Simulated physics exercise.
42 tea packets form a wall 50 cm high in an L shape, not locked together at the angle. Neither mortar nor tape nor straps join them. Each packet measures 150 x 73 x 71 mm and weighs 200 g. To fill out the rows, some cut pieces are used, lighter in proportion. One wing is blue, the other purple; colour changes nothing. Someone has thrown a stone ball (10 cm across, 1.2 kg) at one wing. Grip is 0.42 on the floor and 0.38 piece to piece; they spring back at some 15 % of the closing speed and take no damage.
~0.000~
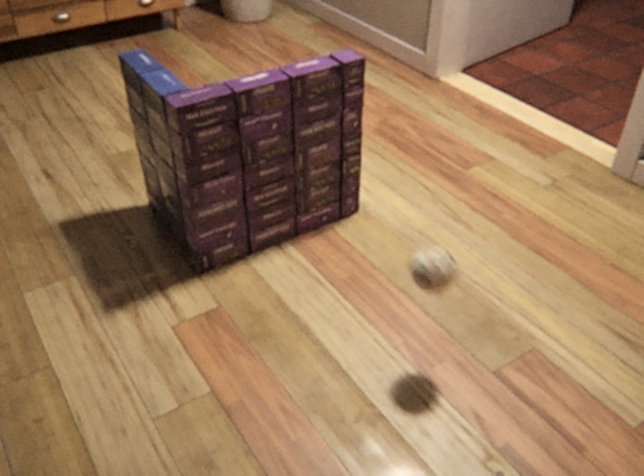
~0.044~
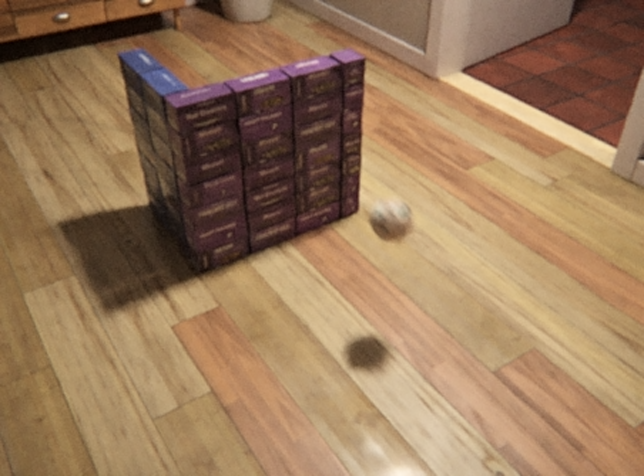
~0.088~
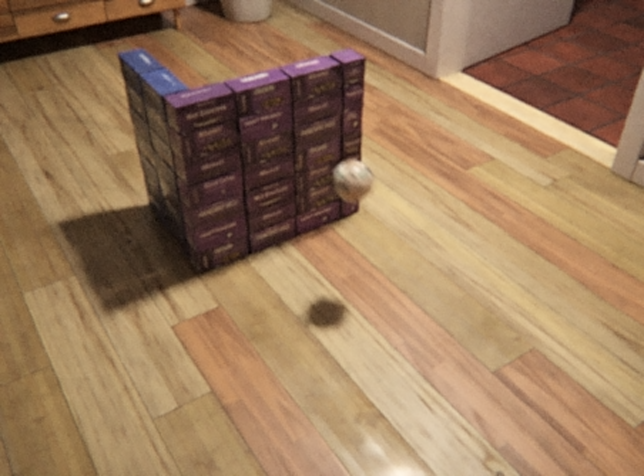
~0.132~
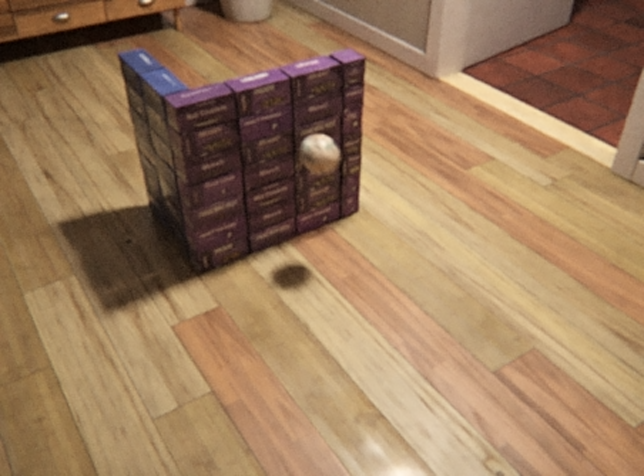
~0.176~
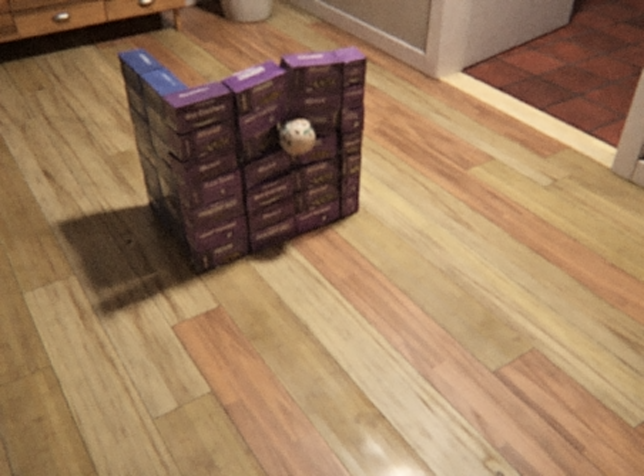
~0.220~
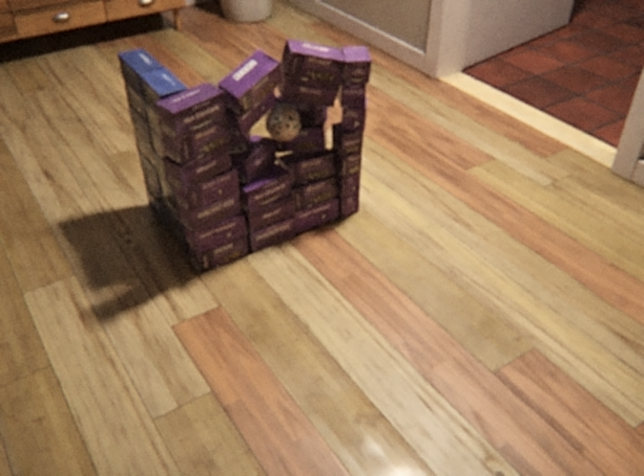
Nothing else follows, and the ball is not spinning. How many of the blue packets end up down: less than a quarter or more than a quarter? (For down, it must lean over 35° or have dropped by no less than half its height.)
Under a quarter.
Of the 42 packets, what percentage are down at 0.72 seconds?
By then 30 per cent.
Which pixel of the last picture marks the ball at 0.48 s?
You'll find it near (227, 144).
By 0.32 s, ball still moving; none of the 14 blue packets down (7 of 42 in all colours); top blue packet unmoved; top purple packet moved 47 mm.
By 0.48 s, ball still moving; none of the 14 blue packets down (9 of 42 in all colours); top blue packet unmoved; top purple packet moved 49 mm.
By 0.72 s, ball still moving; none of the 14 blue packets down (13 of 42 in all colours); top blue packet unmoved; top purple packet moved 49 mm.
When it is over (1.8 s), ball rolling away; none of the 14 blue packets down (13 of 42 in all colours); top blue packet unmoved; top purple packet moved 49 mm. That is 0 per cent. In pixels of the last frame, middles, top blue packet near (165, 94), top purple packet near (184, 115).
